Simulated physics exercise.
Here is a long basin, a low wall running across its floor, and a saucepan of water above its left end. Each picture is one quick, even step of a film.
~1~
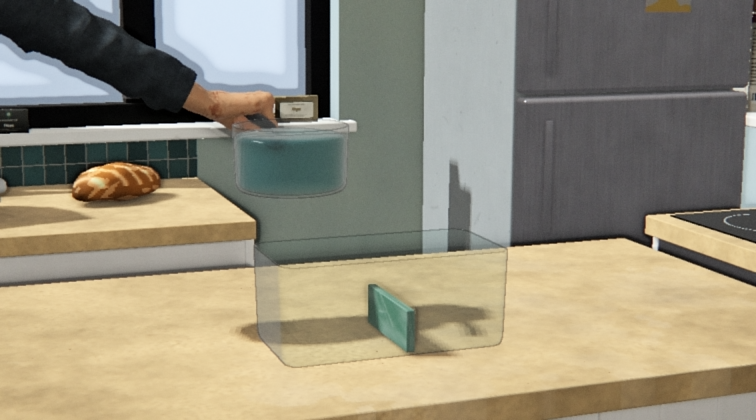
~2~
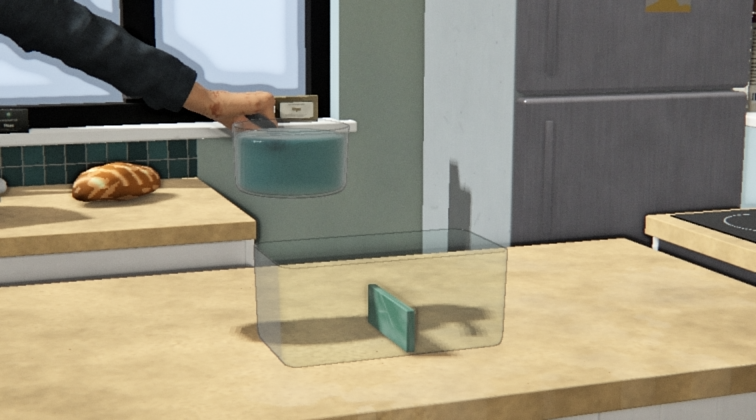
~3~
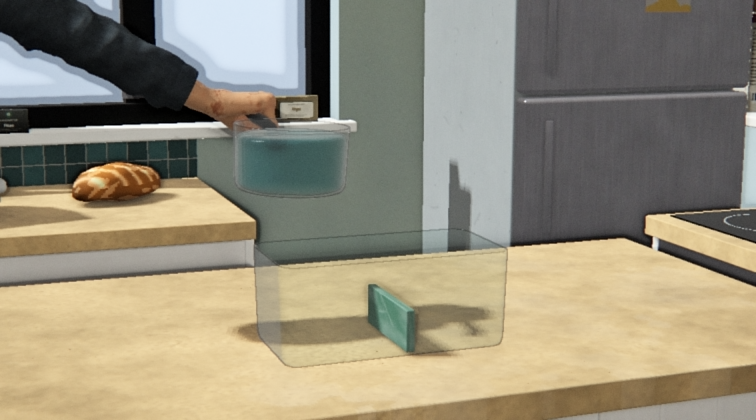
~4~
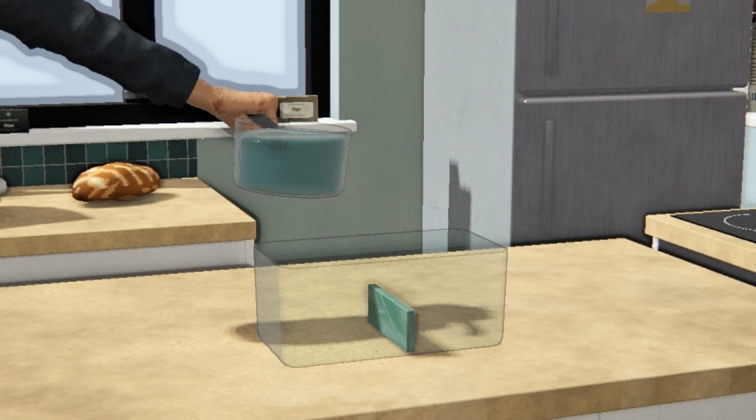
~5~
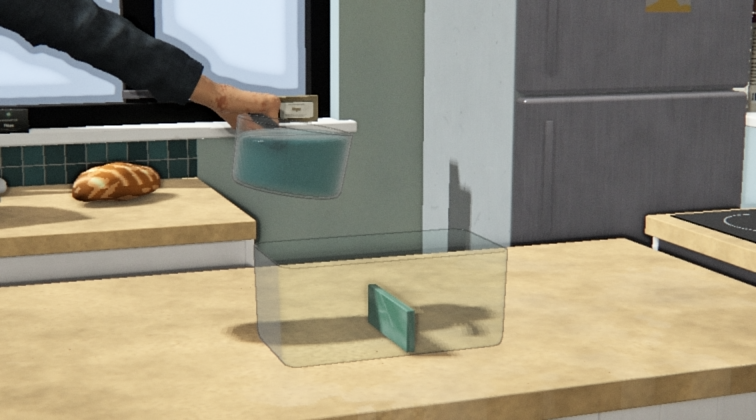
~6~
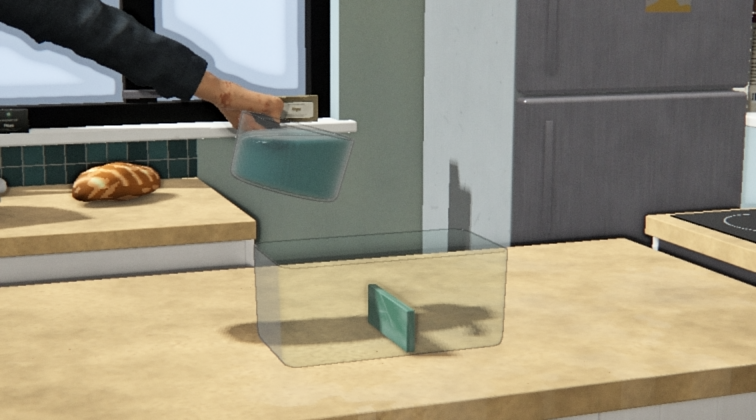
Clear saucepan of blue-green water, held by a hand, tilting slightly to the right above a transparent basin with a low green wall.
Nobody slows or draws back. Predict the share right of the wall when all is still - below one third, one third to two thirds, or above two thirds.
The share right of the wall ends up one third to two thirds.
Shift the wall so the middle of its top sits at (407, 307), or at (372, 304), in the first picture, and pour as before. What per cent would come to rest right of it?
In turn 35 and 75 in a hundred.
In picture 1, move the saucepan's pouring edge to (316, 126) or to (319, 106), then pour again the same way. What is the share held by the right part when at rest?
In order, roughly 10 percent and 25 percent.
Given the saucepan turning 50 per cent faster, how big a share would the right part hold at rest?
It comes to about 40 per cent.
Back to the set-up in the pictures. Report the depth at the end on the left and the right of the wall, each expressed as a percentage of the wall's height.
Left 30 per cent, right 50.
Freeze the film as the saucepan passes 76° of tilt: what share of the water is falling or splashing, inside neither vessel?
Roughly 30 percent.
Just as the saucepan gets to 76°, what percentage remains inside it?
It still holds close to 45 per cent at that lean.
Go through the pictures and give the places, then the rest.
In the first frame, it leans 0°; its right rim is at (345, 124); the water meets the walls at (236, 137) and (342, 133); the long basin's rim runs from (266, 257) to (486, 241); the wall's top is at (390, 298).
In the second frame, it leans 1°; its right rim is at (345, 125); the water meets the walls at (236, 137) and (342, 134).
In the third frame, it leans 3°; its right rim is at (346, 127); the water meets the walls at (237, 137) and (343, 134).
In the fourth frame, it leans 6°; its right rim is at (348, 130); the water meets the walls at (237, 136) and (344, 134).
In the fifth frame, it leans 10°; its right rim is at (349, 134); the water meets the walls at (239, 137) and (345, 134).
In the sixth frame, it leans 15°; its right rim is at (351, 140); the water meets the walls at (240, 139) and (348, 135).
A moment on, the saucepan is tipped on its side and 45 per cent is still to pour, 3 is left of the wall and 21 right of it.
Next, the saucepan is tipped right over and 4 per cent is still to pour, 34 is left of the wall and 56 right of it.
Then the saucepan is tipped right over and 0 per cent is still to pour, 42 is left of the wall and 57 right of it.
Later the saucepan is tipped right over and 0 per cent is still to pour, 42 is left of the wall and 57 right of it.
Finally, 42 per cent lies left of the wall, 57 right of it and 1 outside.
